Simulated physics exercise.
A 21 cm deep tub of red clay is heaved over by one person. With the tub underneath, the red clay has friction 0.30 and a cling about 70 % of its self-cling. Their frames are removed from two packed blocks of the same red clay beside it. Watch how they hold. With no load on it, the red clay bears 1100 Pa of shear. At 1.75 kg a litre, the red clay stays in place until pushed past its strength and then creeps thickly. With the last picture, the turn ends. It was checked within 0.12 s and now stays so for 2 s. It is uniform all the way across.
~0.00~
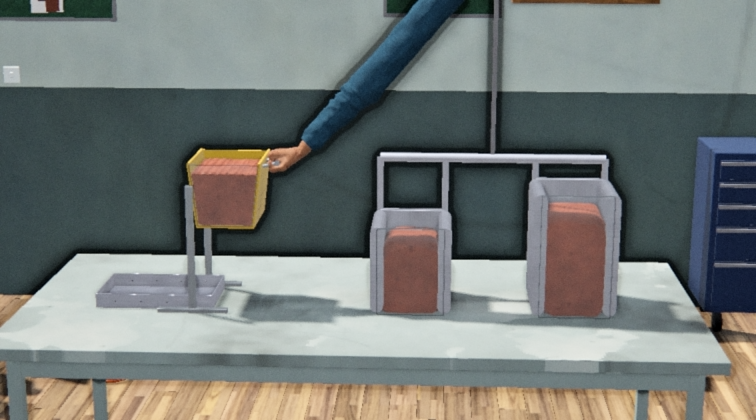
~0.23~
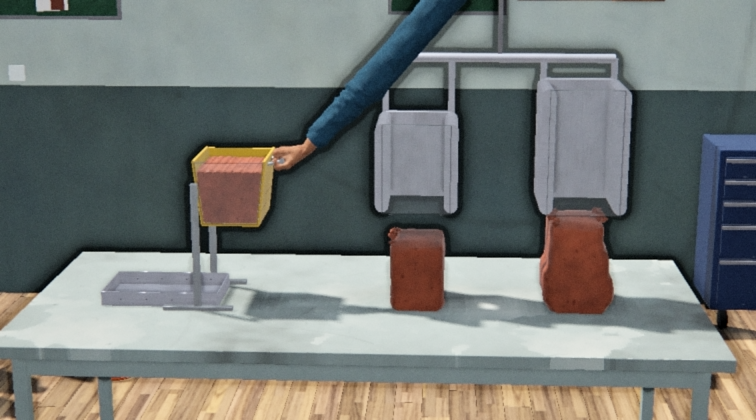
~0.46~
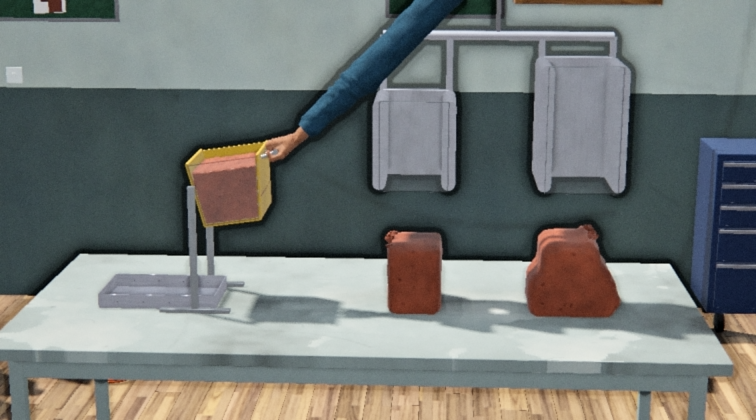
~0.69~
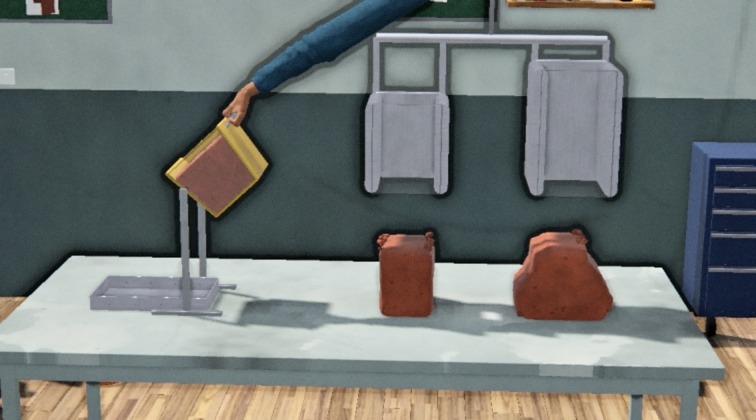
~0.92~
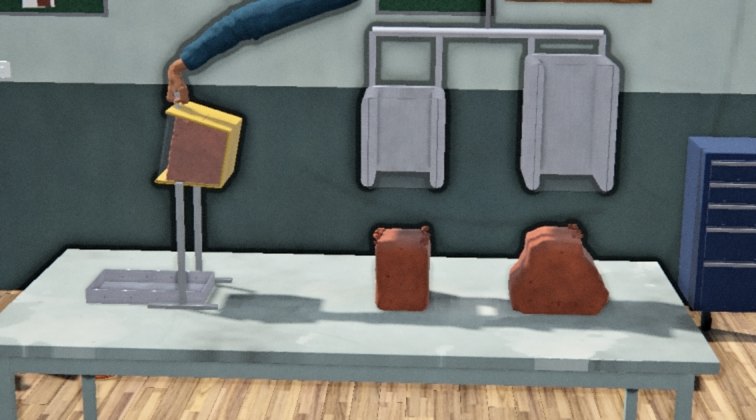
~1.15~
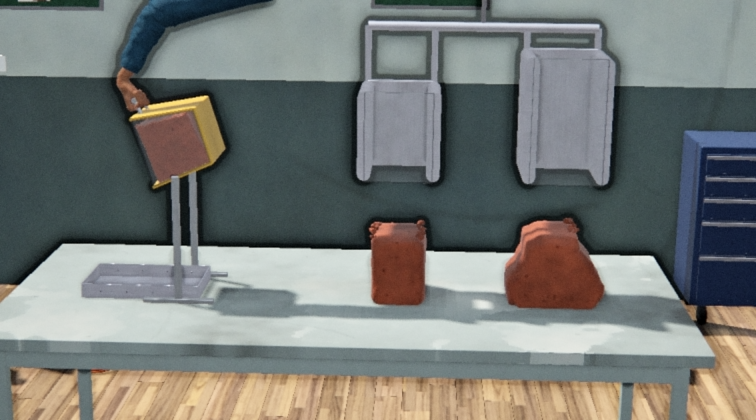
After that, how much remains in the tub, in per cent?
Roughly 11 per cent remains in the tub.
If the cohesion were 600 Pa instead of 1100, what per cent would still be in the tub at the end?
Around 8 per cent.
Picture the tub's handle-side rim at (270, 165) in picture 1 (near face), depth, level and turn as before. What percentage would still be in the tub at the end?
Close to 12 per cent would still be in the tub.
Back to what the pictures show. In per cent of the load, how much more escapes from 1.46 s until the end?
That comes to some 35 per cent of the load.
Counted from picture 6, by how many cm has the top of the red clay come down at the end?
About 13 cm.
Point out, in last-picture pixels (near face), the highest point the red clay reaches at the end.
Peak location: Approx. (206, 153).
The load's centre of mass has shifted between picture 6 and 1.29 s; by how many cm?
I'd estimate roughly 5 centimetres.
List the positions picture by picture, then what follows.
In the first picture, handle-side rim at (257, 165), tilt 0 degrees; top of the red clay at (240, 174); blocks stand 24 cm, 34 cm (left to right).
In the second picture, handle-side rim at (262, 163), tilt 0 degrees; top of the red clay at (245, 171); blocks stand 24 cm, 31 cm (left to right).
In the third picture, handle-side rim at (255, 156), tilt 8 degrees; top of the red clay at (250, 166); blocks stand 24 cm, 26 cm (left to right).
In the fourth picture, handle-side rim at (216, 128), tilt 43 degrees; top of the red clay at (221, 139); blocks stand 24 cm, 25 cm (left to right).
In the fifth picture, handle-side rim at (166, 114), tilt 80 degrees; top of the red clay at (179, 119); blocks stand 24 cm, 25 cm (left to right).
In the sixth picture, handle-side rim at (131, 121), tilt 107 degrees; top of the red clay at (182, 114); blocks stand 24 cm, 25 cm (left to right).
After 1.29 s, the tub is at 107 degrees and holds 86 %.
After 1.46 s, the tub is at 107 degrees and holds 45 %.
After 1.63 s, the tub is at 107 degrees and holds 23 %.
After 1.80 s, the tub is at 107 degrees and holds 11 %.
After 3.15 s, at the end, the tub is at 107 degrees and holds 11 %.
